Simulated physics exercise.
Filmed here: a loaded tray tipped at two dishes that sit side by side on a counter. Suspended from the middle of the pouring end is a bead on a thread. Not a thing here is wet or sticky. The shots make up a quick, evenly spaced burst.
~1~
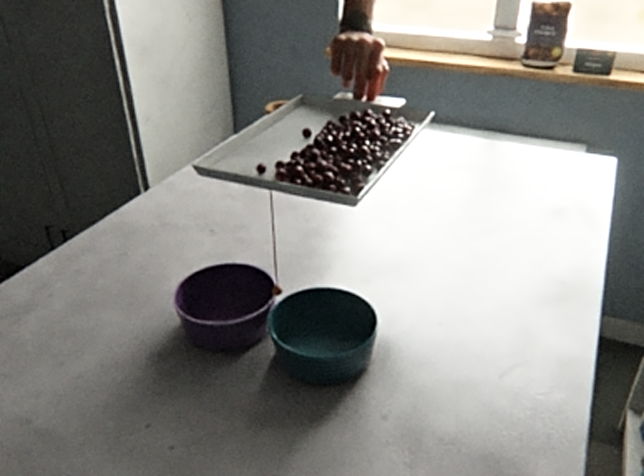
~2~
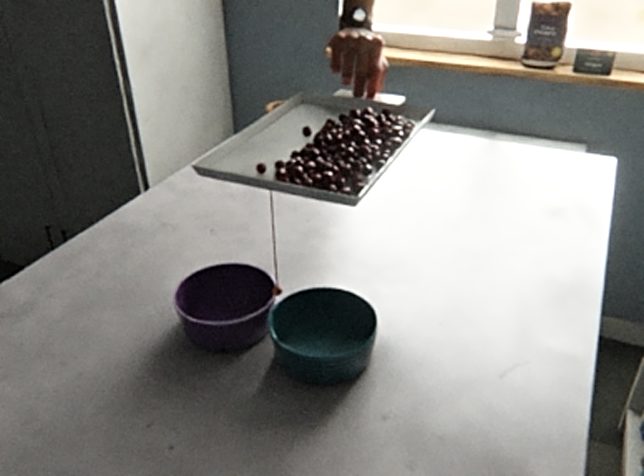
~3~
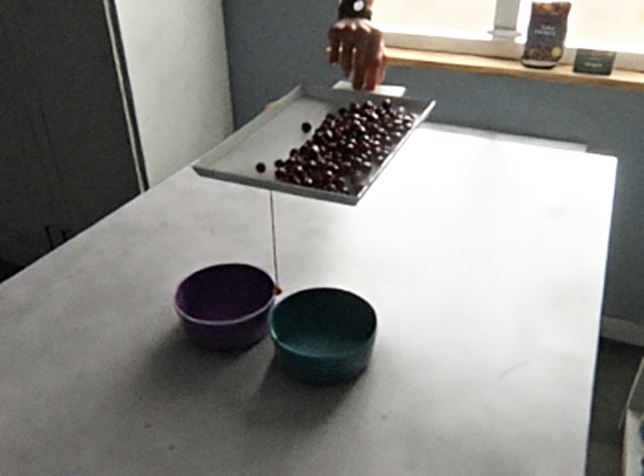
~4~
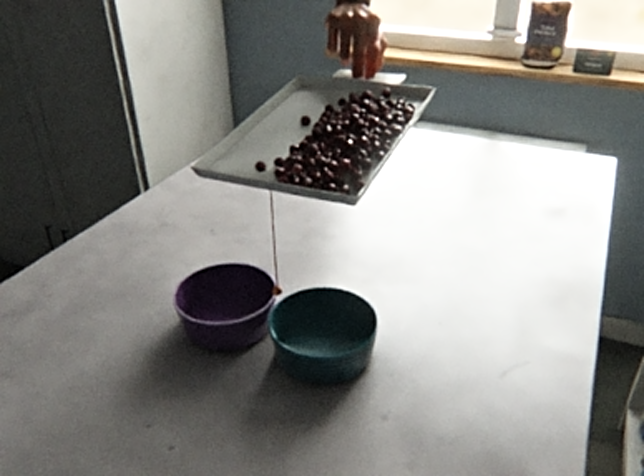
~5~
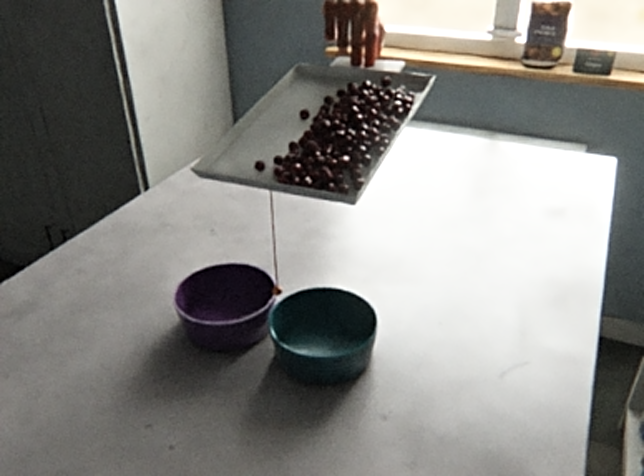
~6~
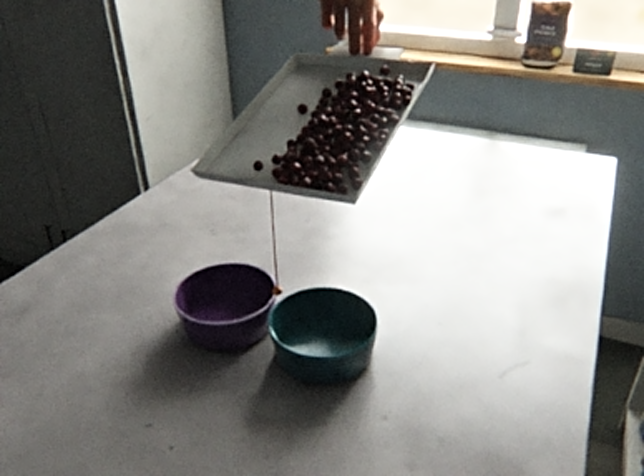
The video shows a hand gradually raising the far end of a pale tray of dark cherries above a purple bowl and a teal bowl, while the cherries stay bunched and a small bead hangs still on a thread.
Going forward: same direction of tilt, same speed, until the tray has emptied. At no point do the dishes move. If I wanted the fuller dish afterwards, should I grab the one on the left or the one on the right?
Grab the left one.
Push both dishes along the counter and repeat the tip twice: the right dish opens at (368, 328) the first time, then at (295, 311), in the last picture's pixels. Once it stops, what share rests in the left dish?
About 40 and 20 per cent respectively.
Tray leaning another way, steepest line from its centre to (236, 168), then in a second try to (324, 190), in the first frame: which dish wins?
For the first heading it's the dish at left, and for the second it's the dish at right.
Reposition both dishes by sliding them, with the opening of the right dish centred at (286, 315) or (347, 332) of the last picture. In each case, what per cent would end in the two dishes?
First placement near 70 percent, second near 60 percent.
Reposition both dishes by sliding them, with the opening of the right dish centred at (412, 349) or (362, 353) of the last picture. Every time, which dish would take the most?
The left-placed dish first, the left-placed dish second.
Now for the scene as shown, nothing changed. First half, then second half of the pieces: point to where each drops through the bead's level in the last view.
Roughly at (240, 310) first, and then at (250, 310).
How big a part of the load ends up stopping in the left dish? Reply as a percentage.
It works out at some 40 %.
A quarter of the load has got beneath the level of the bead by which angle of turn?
Angle reached: About 70°.
Just after the last frame, tray tipped steeply; the larger part on the tray; just a few in the right dish; just a few in the left dish; about a tenth outside both; about a tenth in the air.
A moment on, tray tipped past a quarter turn; roughly a quarter in the right dish; roughly a third in the left dish; roughly a third outside both; about a tenth in the air.
Further on, tray tipped past a quarter turn; roughly a quarter in the right dish; roughly a third in the left dish; roughly half outside both.
When it is over, tray tipped past a quarter turn; roughly a quarter in the right dish; roughly a third in the left dish; roughly half outside both.
